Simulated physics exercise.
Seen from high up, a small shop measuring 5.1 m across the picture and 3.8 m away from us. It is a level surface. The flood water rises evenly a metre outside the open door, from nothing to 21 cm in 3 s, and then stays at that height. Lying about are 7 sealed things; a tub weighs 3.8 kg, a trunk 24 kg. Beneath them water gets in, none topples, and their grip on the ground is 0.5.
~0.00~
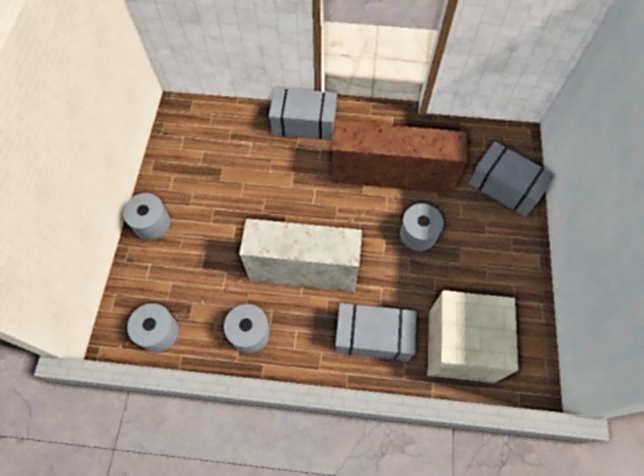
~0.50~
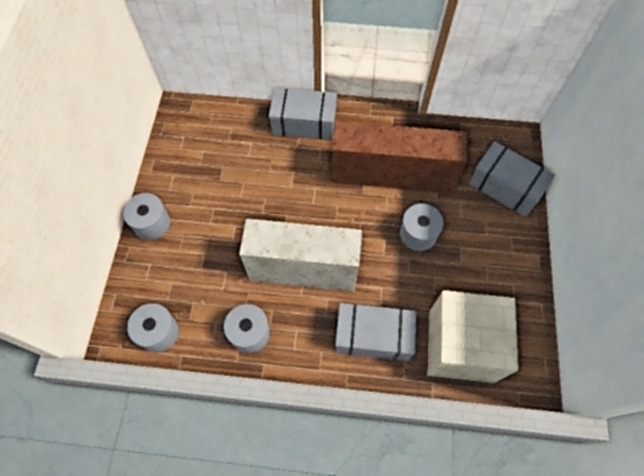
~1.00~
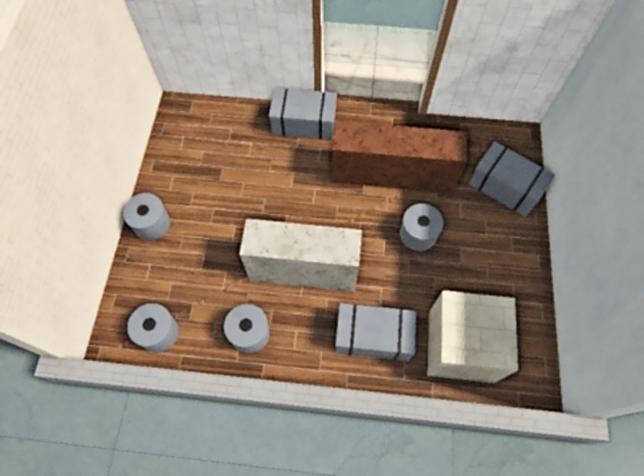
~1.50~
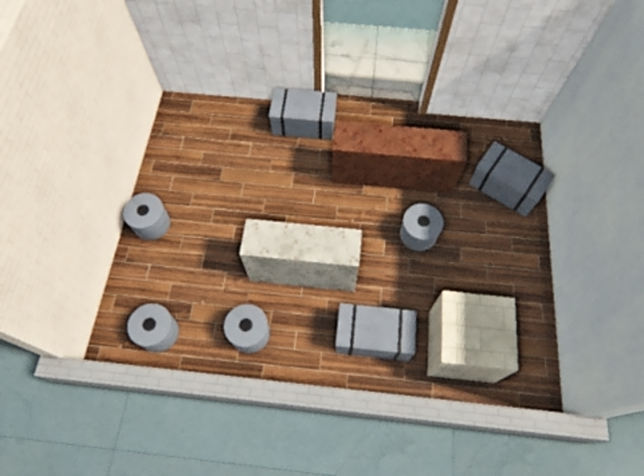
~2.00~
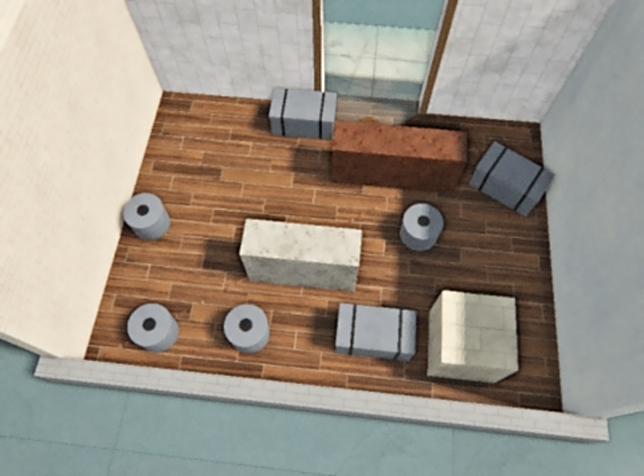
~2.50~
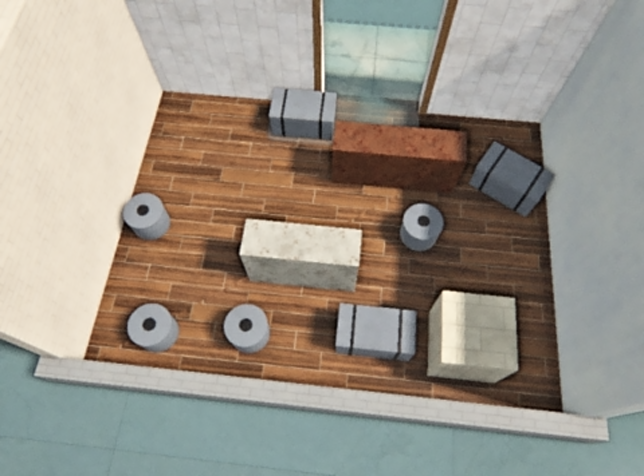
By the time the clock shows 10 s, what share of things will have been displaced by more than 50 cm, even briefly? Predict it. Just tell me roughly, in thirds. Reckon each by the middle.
Roughly two thirds or more.
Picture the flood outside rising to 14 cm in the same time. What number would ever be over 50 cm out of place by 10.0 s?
Under that setup the answer is 1.
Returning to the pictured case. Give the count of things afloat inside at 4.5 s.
It comes to 0 of them.
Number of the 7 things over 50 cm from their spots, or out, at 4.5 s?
By my tally, 0.
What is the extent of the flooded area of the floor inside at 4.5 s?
Somewhere about 7.0 m2, give or take.
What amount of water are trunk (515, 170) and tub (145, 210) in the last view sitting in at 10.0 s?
Around 5 cm and 6 cm.
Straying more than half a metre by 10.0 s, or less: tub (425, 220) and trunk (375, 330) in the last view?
Result, in order: Stayed within / stayed within.
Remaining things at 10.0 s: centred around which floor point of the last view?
That lands at roughly (331, 280).
After 3.5 s 0 of 7 are over 50 cm from their spots; 0 afloat.
After 4.5 s 0 of 7 are over 50 cm from their spots; 0 afloat.
After 7.0 s 3 of 7 are over 50 cm from their spots; 1 afloat.
After 10.0 s 5 of 7 are over 50 cm from their spots, and 5 have been at some point; 5 afloat.
